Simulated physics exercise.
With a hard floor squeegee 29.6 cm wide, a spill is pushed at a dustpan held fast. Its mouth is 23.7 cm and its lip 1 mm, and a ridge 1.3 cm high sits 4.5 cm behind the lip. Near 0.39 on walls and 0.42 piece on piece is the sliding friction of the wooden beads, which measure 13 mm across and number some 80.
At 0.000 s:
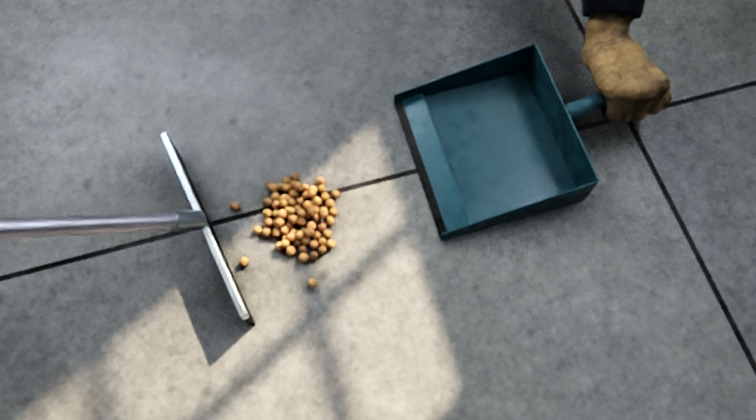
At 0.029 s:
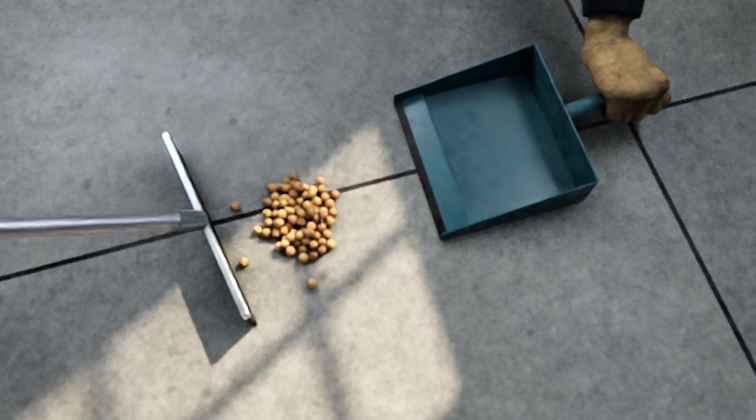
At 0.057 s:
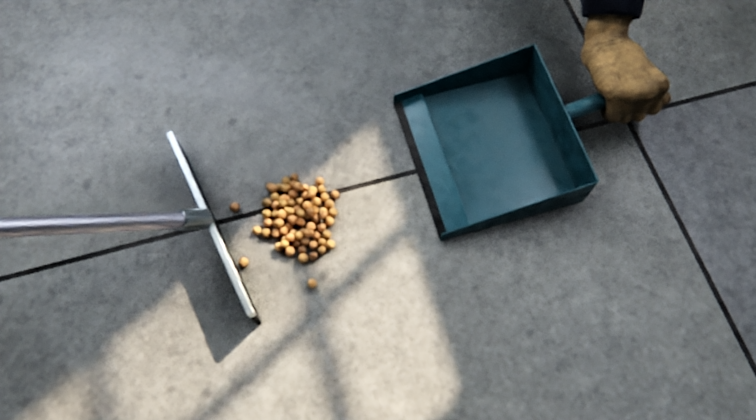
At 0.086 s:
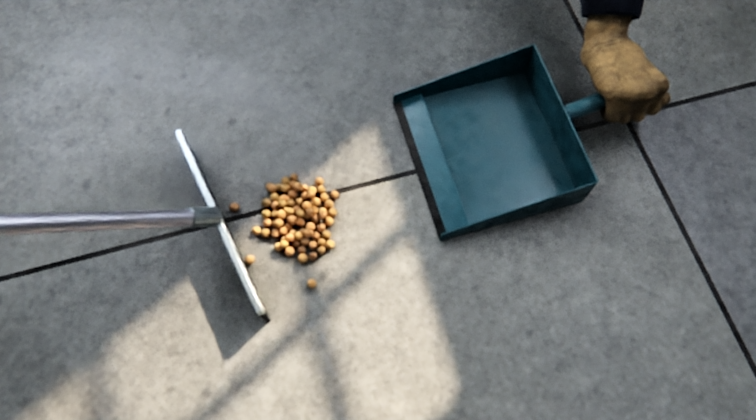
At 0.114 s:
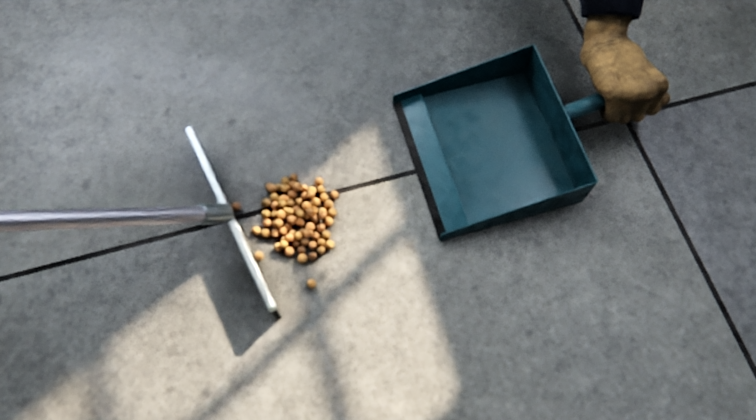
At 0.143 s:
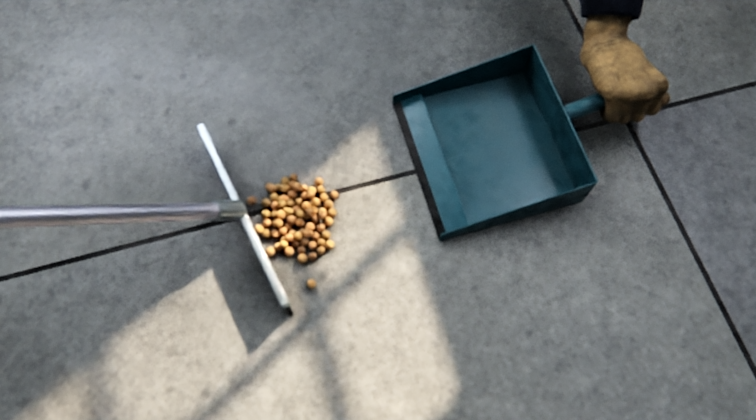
Squeegee sliding right across a grey tiled floor, nudging stray round pieces beside a small pile, while a gloved hand holds a teal dustpan.
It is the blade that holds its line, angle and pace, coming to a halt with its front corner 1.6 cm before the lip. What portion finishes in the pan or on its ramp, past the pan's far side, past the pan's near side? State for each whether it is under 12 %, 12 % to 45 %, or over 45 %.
Outcome: In the pan or on its ramp: A decent share; past the pan's far side: A scattering; past the pan's near side: A scattering.
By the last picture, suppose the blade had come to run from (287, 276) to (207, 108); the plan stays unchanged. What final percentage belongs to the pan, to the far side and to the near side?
The pan gets 30, the far side 20 and the near side 10.
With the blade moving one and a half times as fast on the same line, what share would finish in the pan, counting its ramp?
Then some 30 in a hundred.
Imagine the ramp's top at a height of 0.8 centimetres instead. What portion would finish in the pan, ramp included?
Around 30 per cent.
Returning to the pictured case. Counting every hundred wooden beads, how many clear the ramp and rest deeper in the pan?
Roughly 0 percent.
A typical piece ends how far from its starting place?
I'd put it near 20 cm.
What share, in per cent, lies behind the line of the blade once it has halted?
Roughly 0 percent of it.
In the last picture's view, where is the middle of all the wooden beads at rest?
(413, 167).
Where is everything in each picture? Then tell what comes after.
Blade from (244, 315) to (167, 139), moved 0.0 cm, 0 of the pieces shifted so far; middle of the pieces at (301, 222); pan at (498, 147), in the first frame.
Blade from (246, 315) to (168, 139), moved 0.2 cm, 0 of the pieces shifted so far; middle of the pieces at (301, 222), in the second frame.
Blade from (251, 313) to (173, 138), moved 1.0 cm, 0 of the pieces shifted so far; middle of the pieces at (301, 222), in the third frame.
Blade from (260, 311) to (181, 136), moved 2.2 cm, 1 of the pieces shifted so far; middle of the pieces at (300, 222), in the fourth frame.
Blade from (272, 307) to (191, 133), moved 3.8 cm, 1 of the pieces shifted so far; middle of the pieces at (300, 223), in the fifth frame.
Blade from (285, 304) to (203, 130), moved 5.5 cm, 2 of the pieces shifted so far; middle of the pieces at (300, 223); pan at (496, 148). Its pace works out near 0.59 m/s, in the sixth frame.
After 0.33 s, middle of the blade 15 cm from the lip; 0 % over the lip, far side 0 %, near side 5 %.
After 0.45 s, middle of the blade 8 cm from the lip; 0 % over the lip, far side 0 %, near side 5 %.
Then, at 0.70 s, middle of the blade 5 cm from the lip; 35 % over the lip, far side 5 %, near side 5 %.
In the end, at 1.4 s, pan 25 %, far side 5 %, near side 5 %, in front of the lip or behind the blade 60 %.
